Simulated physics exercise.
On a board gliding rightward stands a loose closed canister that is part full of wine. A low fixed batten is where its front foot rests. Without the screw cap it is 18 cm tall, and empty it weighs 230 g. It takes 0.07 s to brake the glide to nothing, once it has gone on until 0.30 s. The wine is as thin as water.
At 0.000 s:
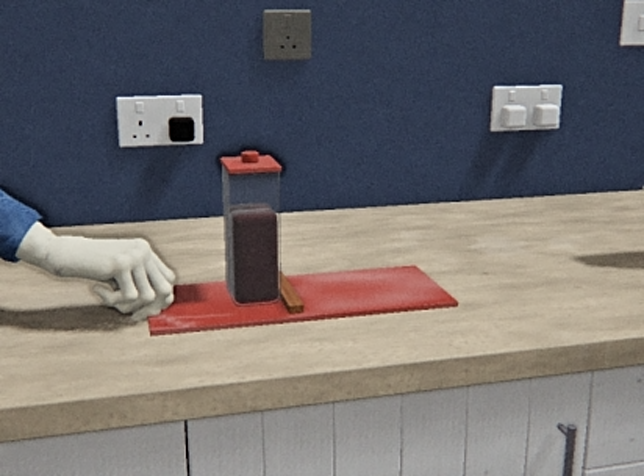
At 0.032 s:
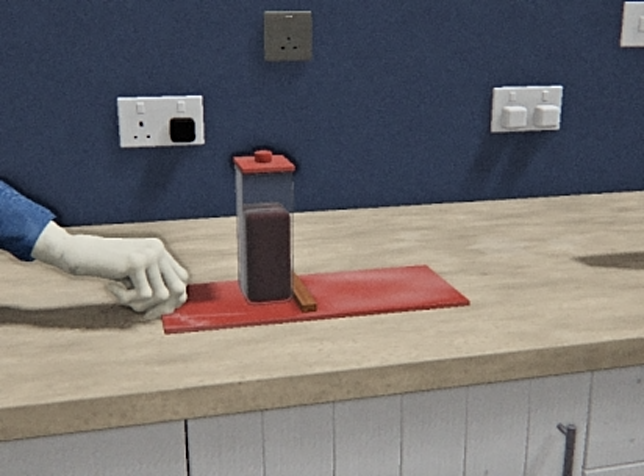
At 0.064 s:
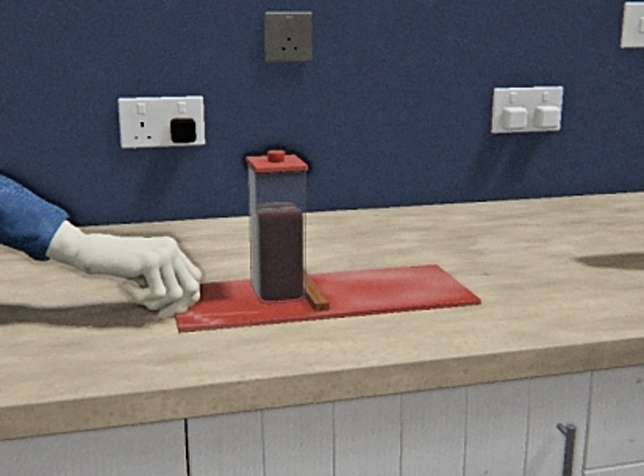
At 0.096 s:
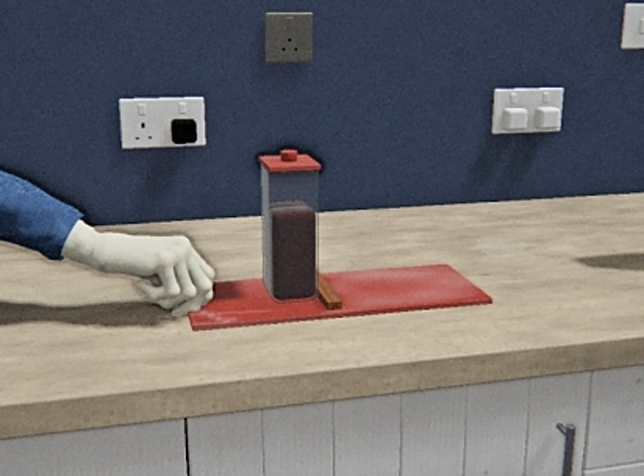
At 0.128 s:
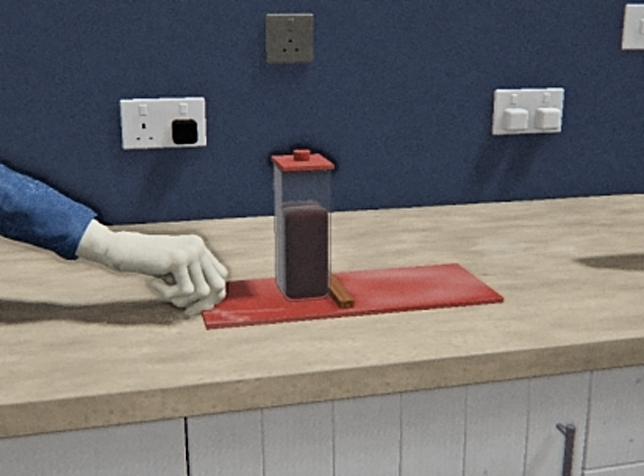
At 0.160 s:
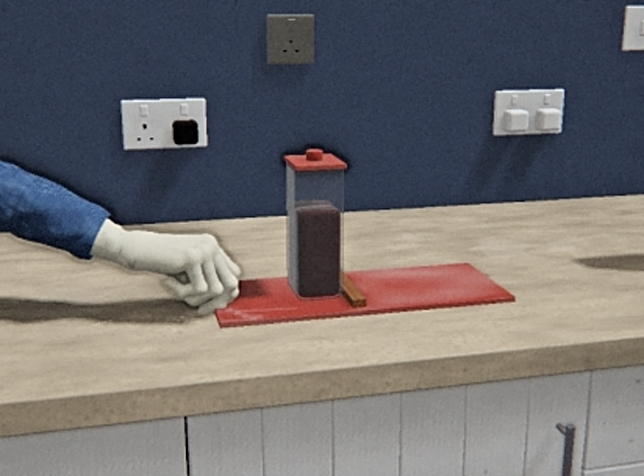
The footage shows a pale hand in a blue sleeve sliding a red board a short way rightward along a wooden countertop, while a red-capped clear canister partly filled with dark liquid rides upright beside a small brown strip.
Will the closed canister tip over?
Tip-over avoided.
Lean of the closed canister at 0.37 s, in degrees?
Tilt: Approx. 4°.
Then, 0.37 s in, the board moves at 0.00 m/s; the closed canister leans 5°.
Then, 0.49 s in, the closed canister leans 11°.
Then, 0.65 s in, the closed canister stands where it began.
Then, 0.87 s in, the closed canister stands where it began.
Finally, the closed canister stands where it began.
